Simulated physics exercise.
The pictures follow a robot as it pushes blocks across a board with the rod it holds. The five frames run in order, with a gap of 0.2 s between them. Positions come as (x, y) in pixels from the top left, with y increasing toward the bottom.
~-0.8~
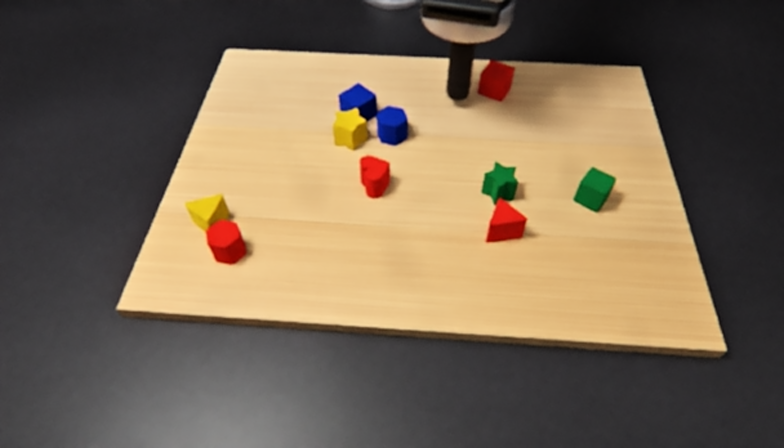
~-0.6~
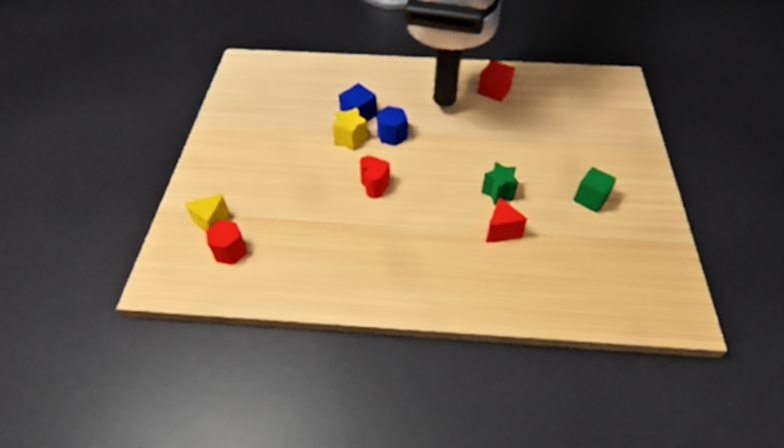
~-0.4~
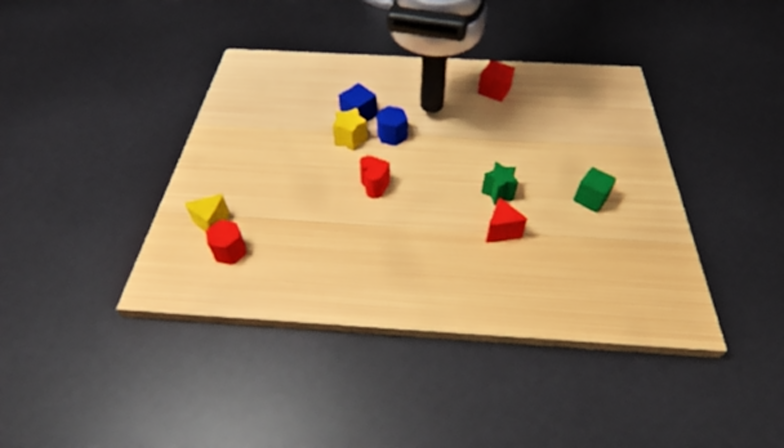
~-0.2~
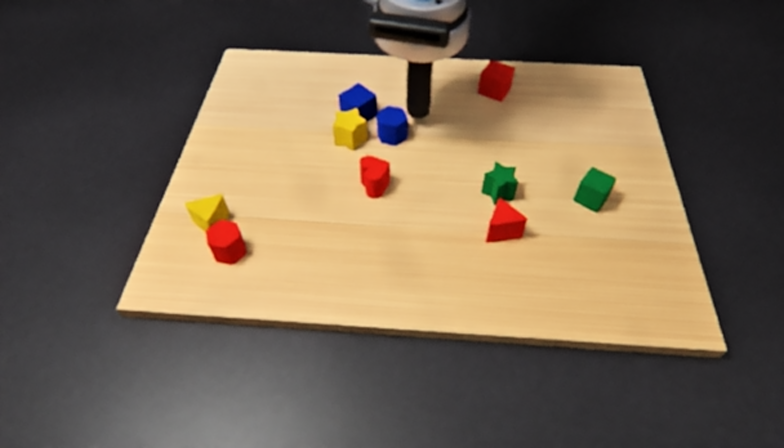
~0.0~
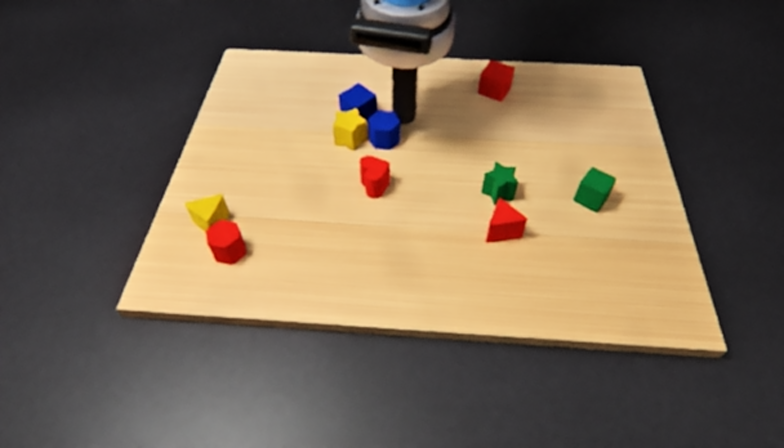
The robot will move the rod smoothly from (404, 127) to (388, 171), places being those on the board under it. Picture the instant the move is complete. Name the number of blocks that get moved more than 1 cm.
The count is one.
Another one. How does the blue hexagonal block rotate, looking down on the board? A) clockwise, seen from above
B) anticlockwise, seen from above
The correct letter is A.
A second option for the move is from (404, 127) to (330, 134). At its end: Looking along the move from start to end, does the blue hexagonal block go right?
No - that is not the case.
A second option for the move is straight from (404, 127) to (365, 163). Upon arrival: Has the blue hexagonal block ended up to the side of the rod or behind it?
Answer: No.
What follows on the original path. Halfway along, rod (396, 138); blue hexagonal block (368, 136), turned 35° clockwise.
At the end, rod (387, 161); red heart block in place; blue hexagonal block (361, 144), turned 90° clockwise.
